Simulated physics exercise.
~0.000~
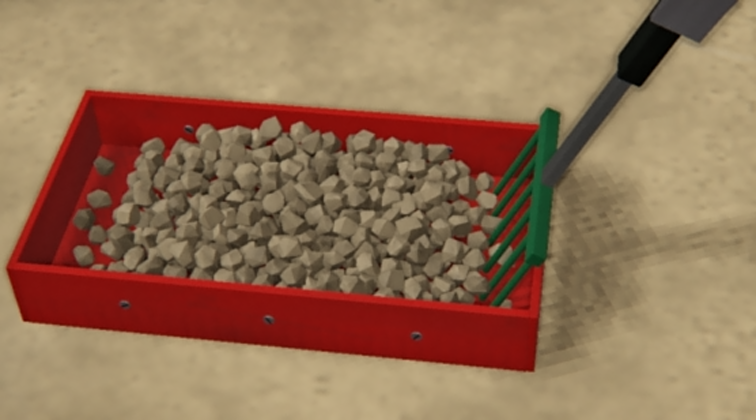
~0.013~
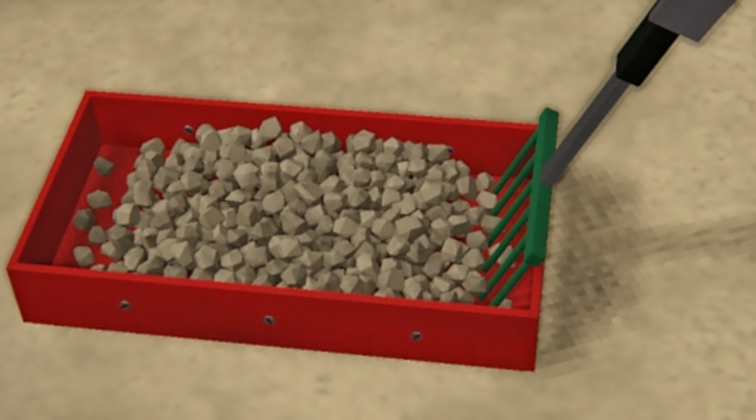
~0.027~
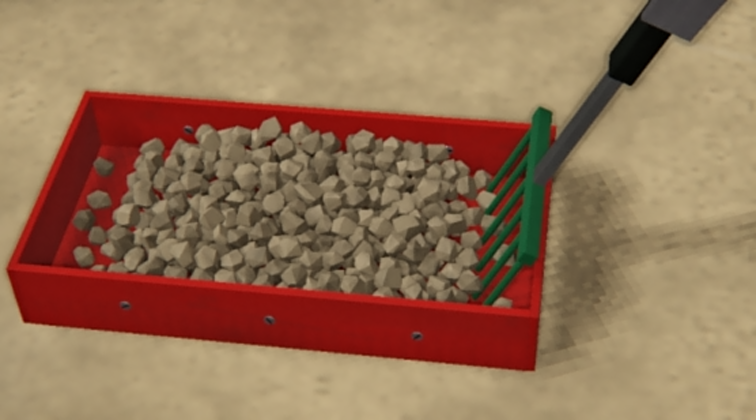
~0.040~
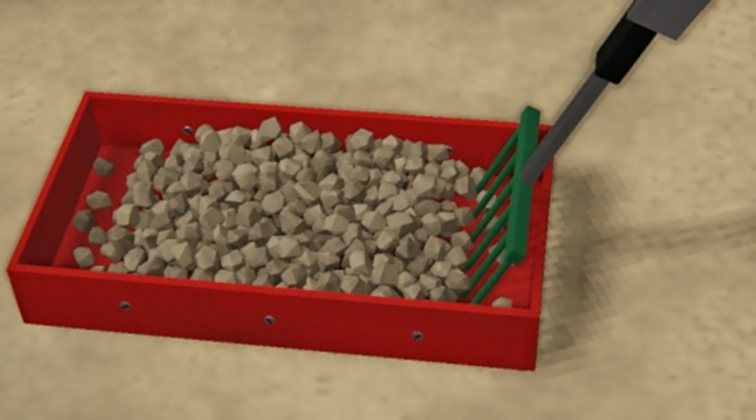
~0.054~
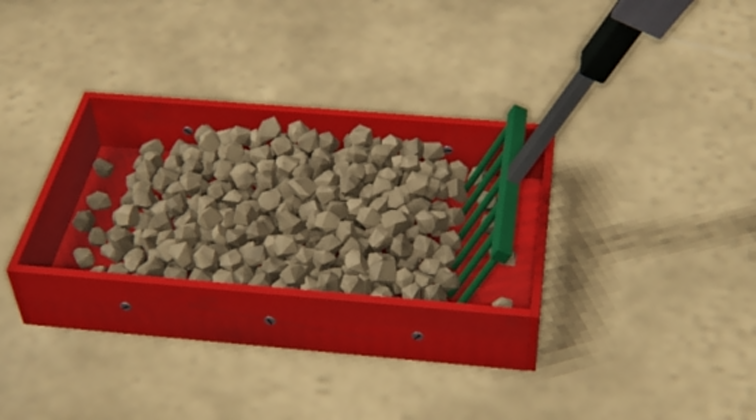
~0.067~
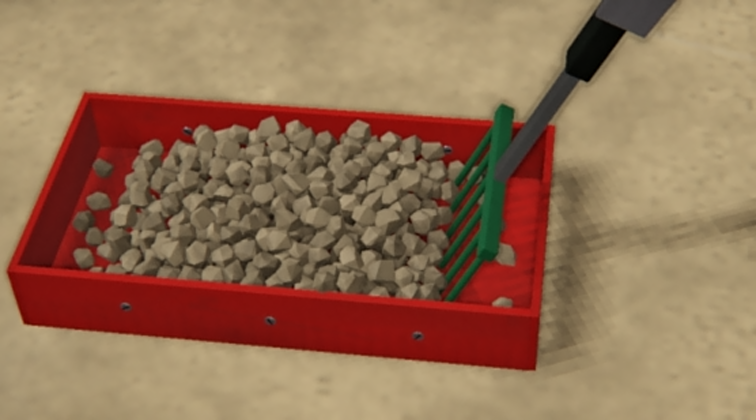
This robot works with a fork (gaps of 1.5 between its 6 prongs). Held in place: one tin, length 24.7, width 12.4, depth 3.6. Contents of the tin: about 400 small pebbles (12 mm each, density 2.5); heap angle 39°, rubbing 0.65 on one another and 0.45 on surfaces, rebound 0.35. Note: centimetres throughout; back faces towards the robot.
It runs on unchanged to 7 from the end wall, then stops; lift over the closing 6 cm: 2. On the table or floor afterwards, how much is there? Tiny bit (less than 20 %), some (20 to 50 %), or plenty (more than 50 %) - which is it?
Tiny bit.
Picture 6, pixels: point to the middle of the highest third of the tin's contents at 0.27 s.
In the last picture it sits around (220, 176).
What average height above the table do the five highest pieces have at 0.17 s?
5 cm.
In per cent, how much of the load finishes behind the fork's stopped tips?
My estimate is around 35 per cent.
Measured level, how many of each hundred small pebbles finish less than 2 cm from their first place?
Result: Close to 15 per cent of the load.
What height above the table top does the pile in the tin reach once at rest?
6.0 cm, roughly.
By 0.17 s, sloping 65°, highest piece 5 above the table; 398 in the tin.
By 0.27 s, sloping 65°, highest piece 8 above the table; 394 in the tin, 2 on the table or floor, 2 in flight or on the tool.
By 0.52 s, sloping 65°, highest piece 6 above the table; 360 in the tin, 36 on the table or floor, 2 in flight or on the tool.
By 1.22 s, sloping 65°, highest piece 5 above the table; 357 in the tin, 41 on the table or floor.
Final count, 357 in the tin, 41 on the table or floor. That is 10 % on the table or floor.
